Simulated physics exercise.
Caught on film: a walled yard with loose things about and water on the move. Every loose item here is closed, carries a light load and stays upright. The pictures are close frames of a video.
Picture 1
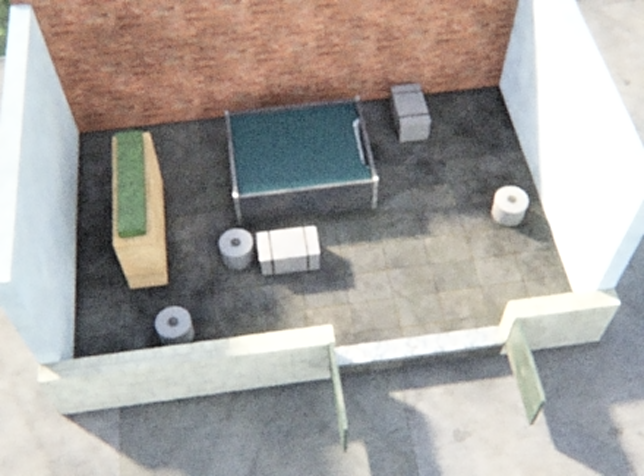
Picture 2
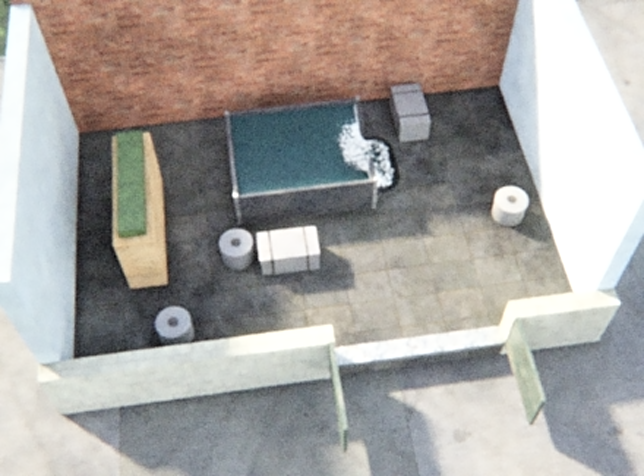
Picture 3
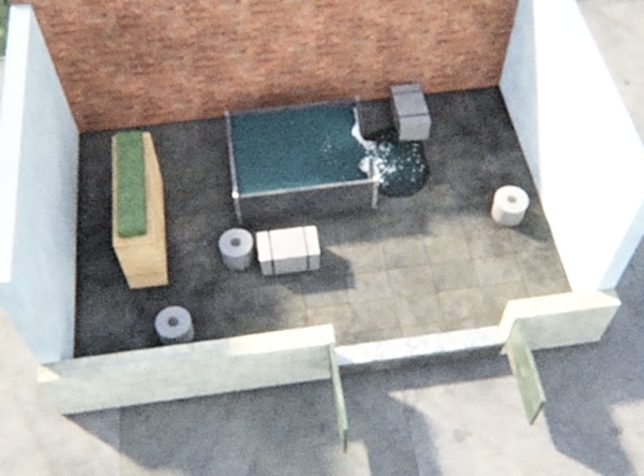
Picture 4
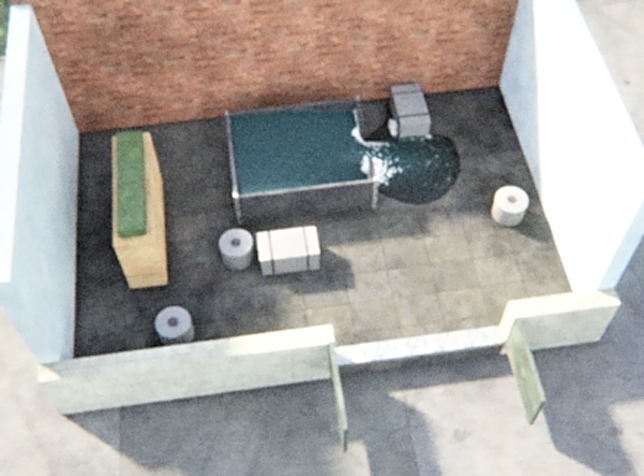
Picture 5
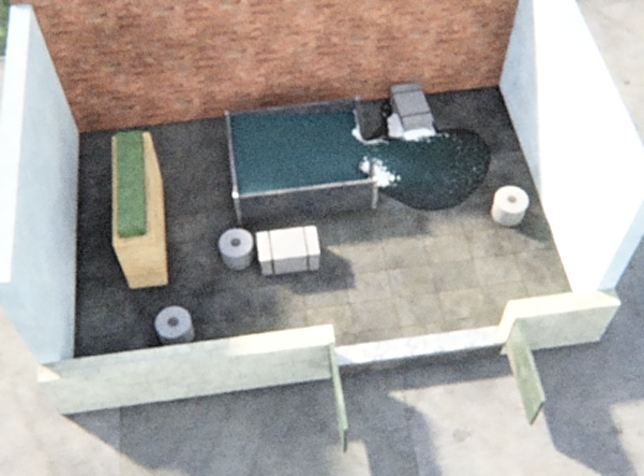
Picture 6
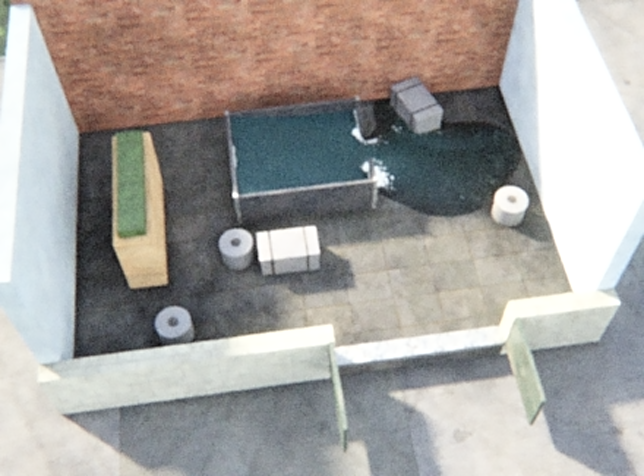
In a walled yard, water pours from a raised tank's right side, spreads, and nudges a grey trunk.
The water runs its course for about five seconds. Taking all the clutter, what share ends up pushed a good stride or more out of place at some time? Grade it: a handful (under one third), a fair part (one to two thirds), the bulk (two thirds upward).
A fair part.
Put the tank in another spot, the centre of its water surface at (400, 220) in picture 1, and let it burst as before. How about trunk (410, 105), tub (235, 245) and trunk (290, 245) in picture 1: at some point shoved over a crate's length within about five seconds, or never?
In order: Went well off, remained close by, remained close by.
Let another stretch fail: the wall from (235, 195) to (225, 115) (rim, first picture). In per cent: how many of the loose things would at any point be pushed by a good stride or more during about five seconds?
20 % or thereabouts.
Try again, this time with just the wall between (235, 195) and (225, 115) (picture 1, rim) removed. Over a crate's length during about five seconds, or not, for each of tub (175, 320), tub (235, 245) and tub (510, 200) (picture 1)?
Order as asked: Sent that far; not sent that far; not sent that far.
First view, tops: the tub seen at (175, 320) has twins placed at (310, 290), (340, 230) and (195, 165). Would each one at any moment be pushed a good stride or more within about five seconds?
One by one: Hardly budges; hardly budges; hardly budges.
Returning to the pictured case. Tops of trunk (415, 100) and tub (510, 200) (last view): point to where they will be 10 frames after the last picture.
They end up close to (483, 80) and close to (553, 271).
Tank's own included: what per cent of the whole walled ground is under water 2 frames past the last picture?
That works out to about 30 in a hundred.
A moment on, 0 of 5 are well off their spots; 0 afloat.
Next, 2 of 5 are well off their spots; 2 afloat.
Later, 2 of 5 are well off their spots; 1 afloat.
In the end, 2 of 5 are well off their spots, and 2 have been at some point; 1 afloat.
